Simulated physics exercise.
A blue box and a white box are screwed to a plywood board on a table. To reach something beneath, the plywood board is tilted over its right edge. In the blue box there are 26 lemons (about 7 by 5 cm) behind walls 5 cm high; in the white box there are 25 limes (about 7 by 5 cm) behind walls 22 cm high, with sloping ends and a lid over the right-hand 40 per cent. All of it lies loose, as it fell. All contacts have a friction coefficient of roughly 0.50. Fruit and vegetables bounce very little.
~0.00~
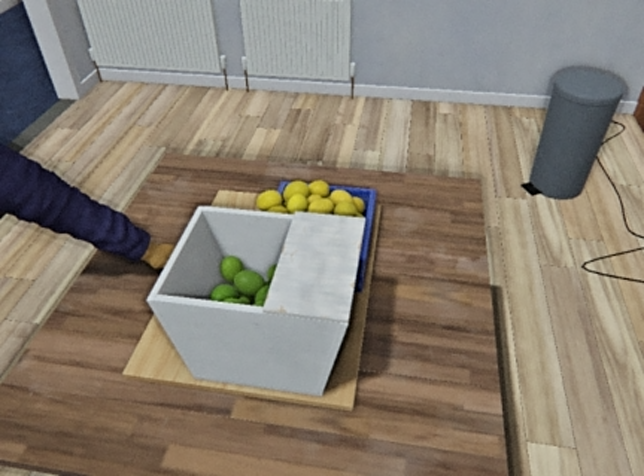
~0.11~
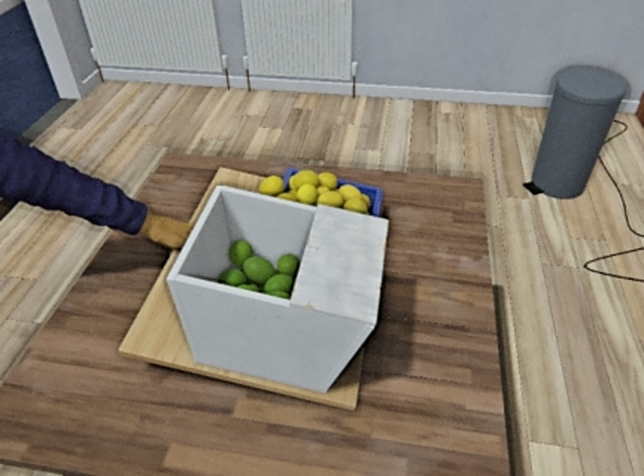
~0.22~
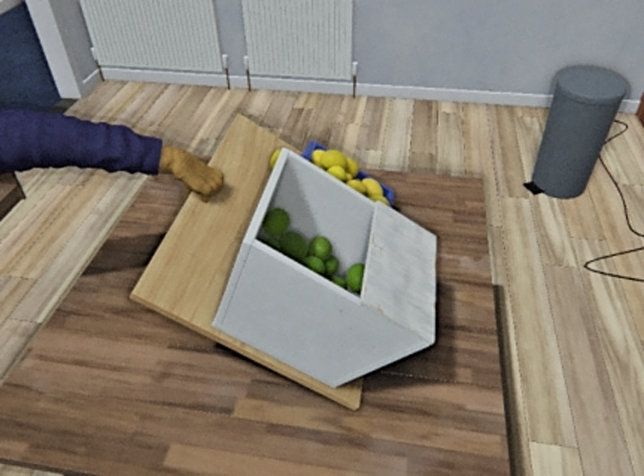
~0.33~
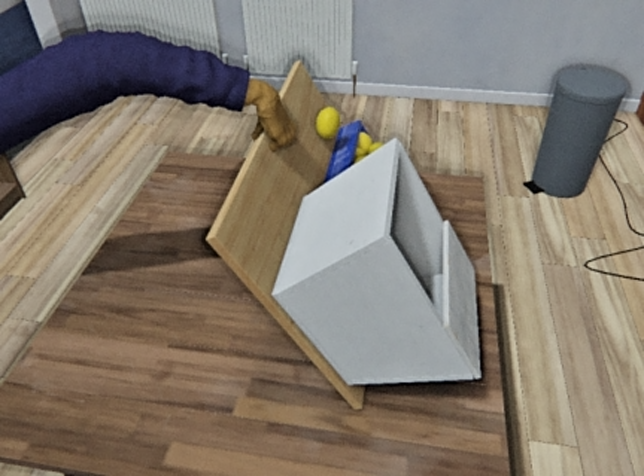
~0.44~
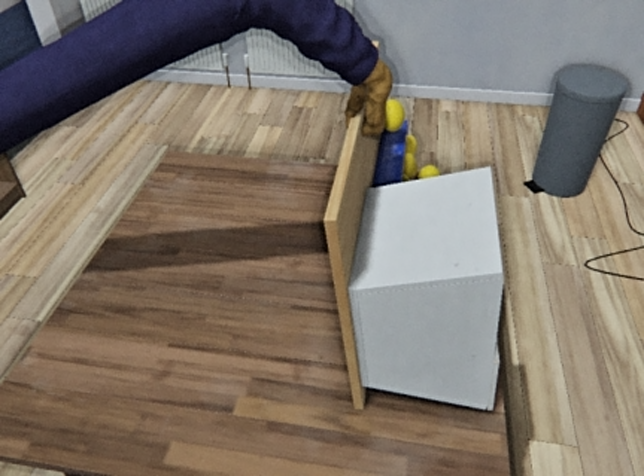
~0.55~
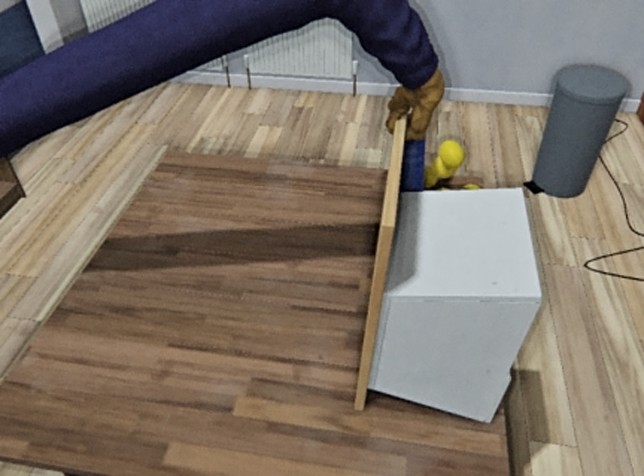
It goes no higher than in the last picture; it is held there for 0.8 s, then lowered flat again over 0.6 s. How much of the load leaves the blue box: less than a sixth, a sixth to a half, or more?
The blue box loses more than half of its lemons.
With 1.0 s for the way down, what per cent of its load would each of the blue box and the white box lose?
In that case blue box 90, white box 10 per cent.
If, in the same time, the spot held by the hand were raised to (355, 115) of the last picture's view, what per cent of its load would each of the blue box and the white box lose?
Then blue box 70, white box 0 per cent.
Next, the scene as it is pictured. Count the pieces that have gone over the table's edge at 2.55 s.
About 18.
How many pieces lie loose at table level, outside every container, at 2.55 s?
Some 8 pieces.
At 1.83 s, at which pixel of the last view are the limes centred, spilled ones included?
Around (322, 300).
After 0.87 s, tilt 93°; 22 of 26 out of the blue box and 2 of 25 out of the white box.
After 1.27 s, tilt 93°; 23 of 26 out of the blue box and 2 of 25 out of the white box.
After 1.83 s, tilt 10°; 23 of 26 out of the blue box and 2 of 25 out of the white box.
Outcome (at 2.55 s), 23 of 26 out of the blue box and 2 of 25 out of the white box. Asked share, 23 of 26, 88 per cent.
